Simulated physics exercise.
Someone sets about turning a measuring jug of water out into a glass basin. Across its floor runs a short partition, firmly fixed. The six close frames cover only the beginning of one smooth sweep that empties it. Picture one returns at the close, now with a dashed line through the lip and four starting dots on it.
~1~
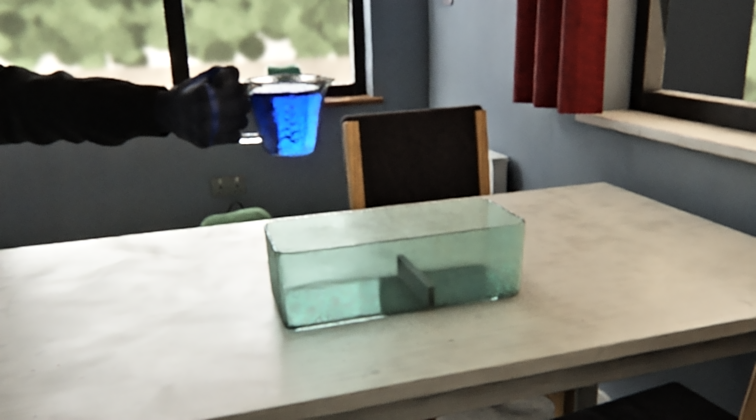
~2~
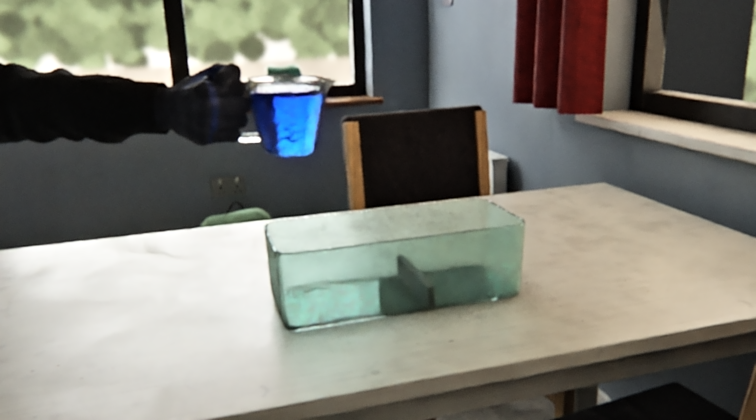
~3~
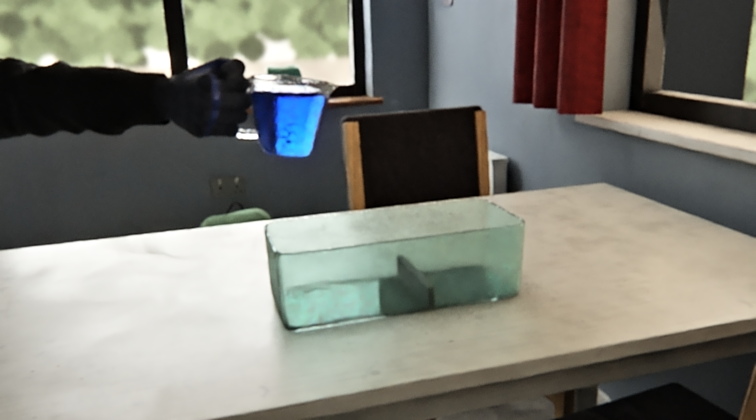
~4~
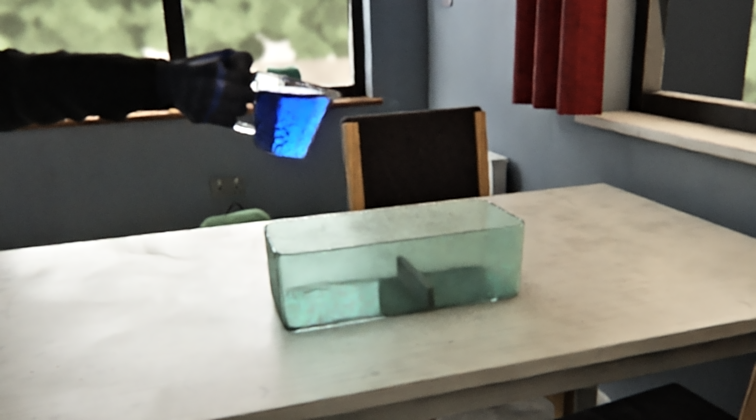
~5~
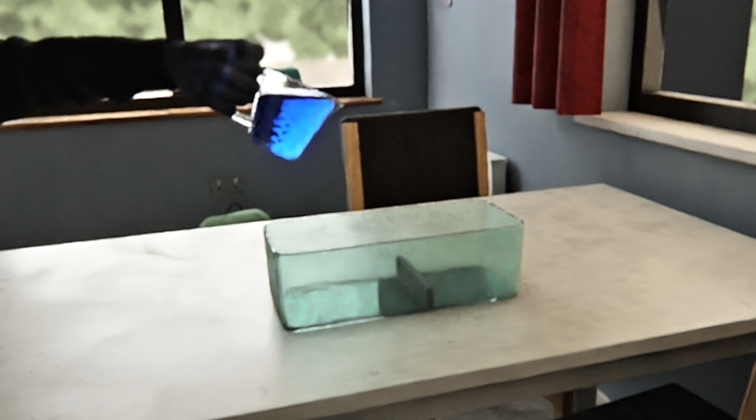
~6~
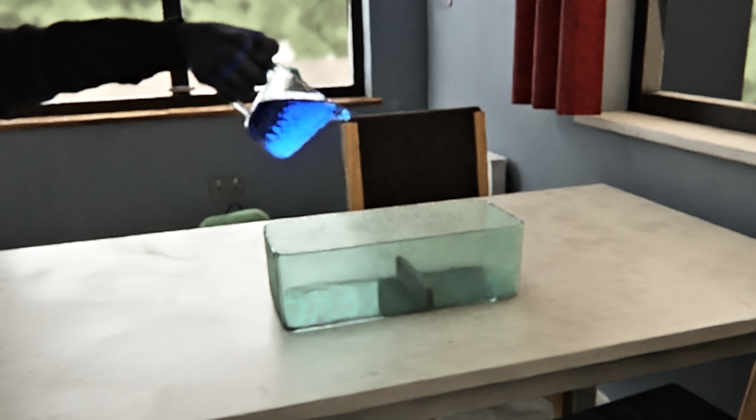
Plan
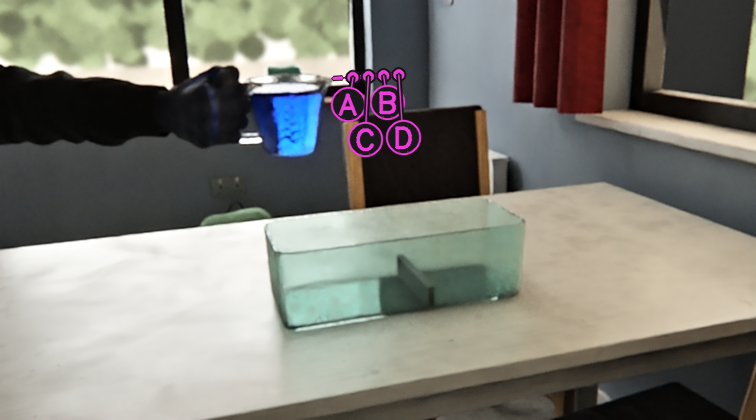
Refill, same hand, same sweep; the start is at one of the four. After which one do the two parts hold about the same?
Choose C.
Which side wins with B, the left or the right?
The right side.
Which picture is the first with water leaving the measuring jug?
In picture 6.
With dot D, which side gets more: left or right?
The right side.
In magenta, A at (353, 77); B at (383, 75); C at (368, 76); D at (398, 74).
With A, about 77 % ends left of the wall and 19 % right of it; 5 % is lost outside.
With B, about 17 % ends left of the wall and 80 % right of it; 3 % is lost outside.
With C, about 54 % ends left of the wall and 43 % right of it; 3 % is lost outside.
With D, about 10 % ends left of the wall and 84 % right of it; 6 % is lost outside.
